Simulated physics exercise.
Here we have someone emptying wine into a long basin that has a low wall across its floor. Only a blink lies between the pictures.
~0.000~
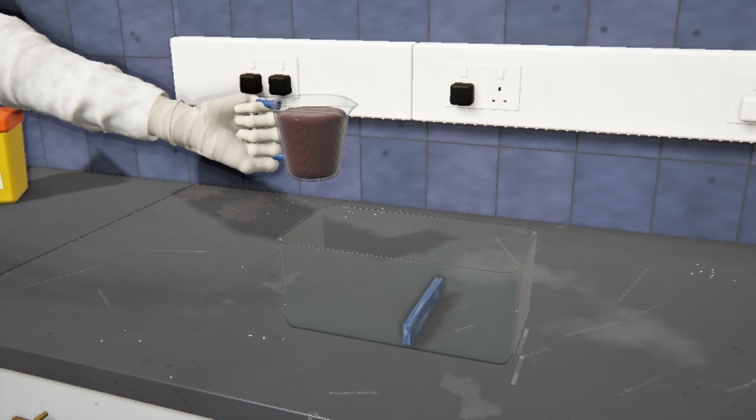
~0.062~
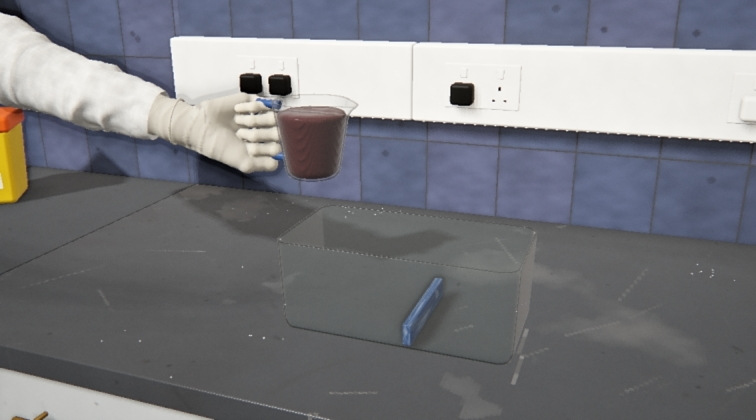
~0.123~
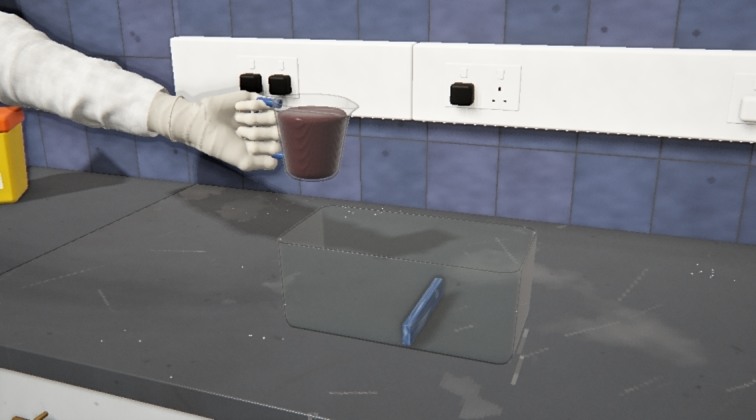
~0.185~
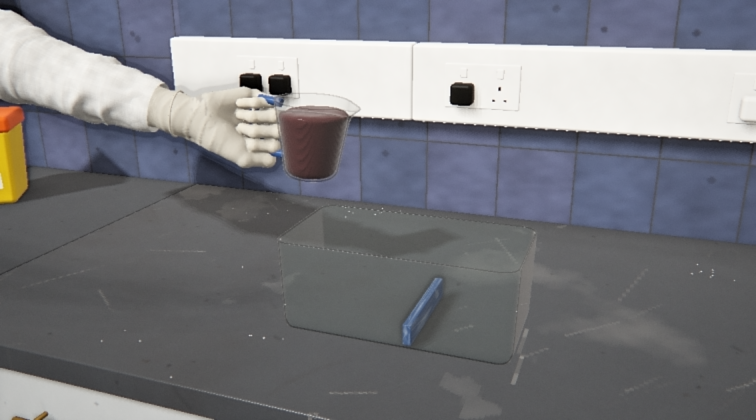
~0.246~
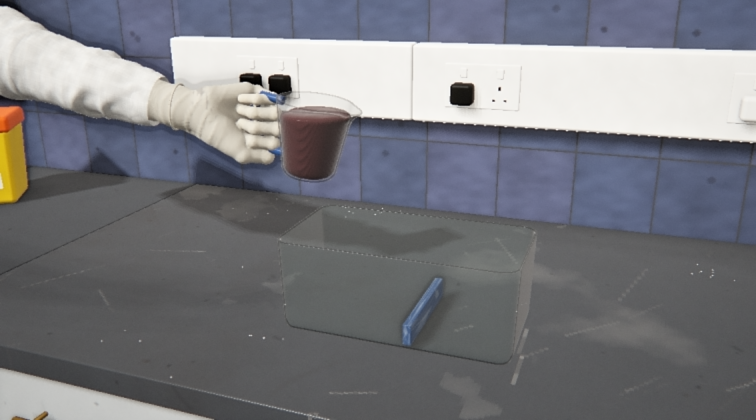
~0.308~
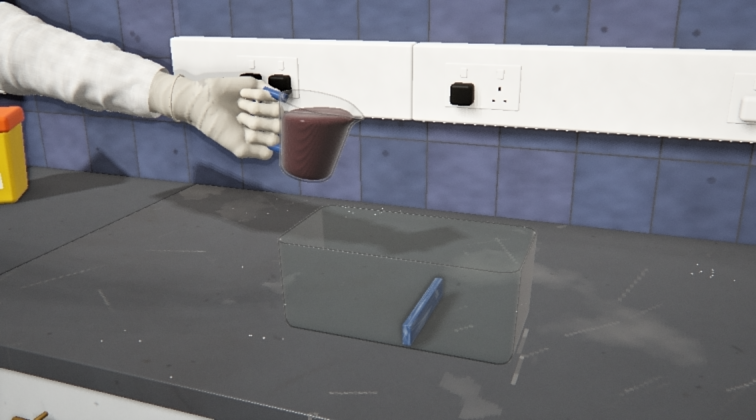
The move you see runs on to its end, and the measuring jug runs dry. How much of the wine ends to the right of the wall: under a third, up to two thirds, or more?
In the end under a third is right of the wall.
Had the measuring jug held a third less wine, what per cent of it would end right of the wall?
Close to 10 per cent.
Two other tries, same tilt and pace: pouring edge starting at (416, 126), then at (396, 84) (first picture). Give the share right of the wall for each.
In turn 90 and 80 in a hundred.
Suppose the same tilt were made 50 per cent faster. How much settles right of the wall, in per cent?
It comes to 10 per cent or so.
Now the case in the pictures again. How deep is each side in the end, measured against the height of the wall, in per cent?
Left: 50 %. Right: 10 %.
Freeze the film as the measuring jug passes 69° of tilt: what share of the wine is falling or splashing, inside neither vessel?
About 20 per cent.
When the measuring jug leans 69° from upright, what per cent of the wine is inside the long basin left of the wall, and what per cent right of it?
The left part 15 per cent, the right part 0.
A moment on, the measuring jug is tipped part way and 65 per cent is still to pour, 15 is left of the wall and 0 right of it.
Next, the measuring jug is tipped right over and 8 per cent is still to pour, 78 is left of the wall and 6 right of it.
Then the measuring jug is tipped right over and 0 per cent is still to pour, 86 is left of the wall and 12 right of it.
Later the measuring jug is tipped right over and 0 per cent is still to pour, 86 is left of the wall and 12 right of it.
Finally, 86 per cent lies left of the wall, 12 right of it and 2 outside.
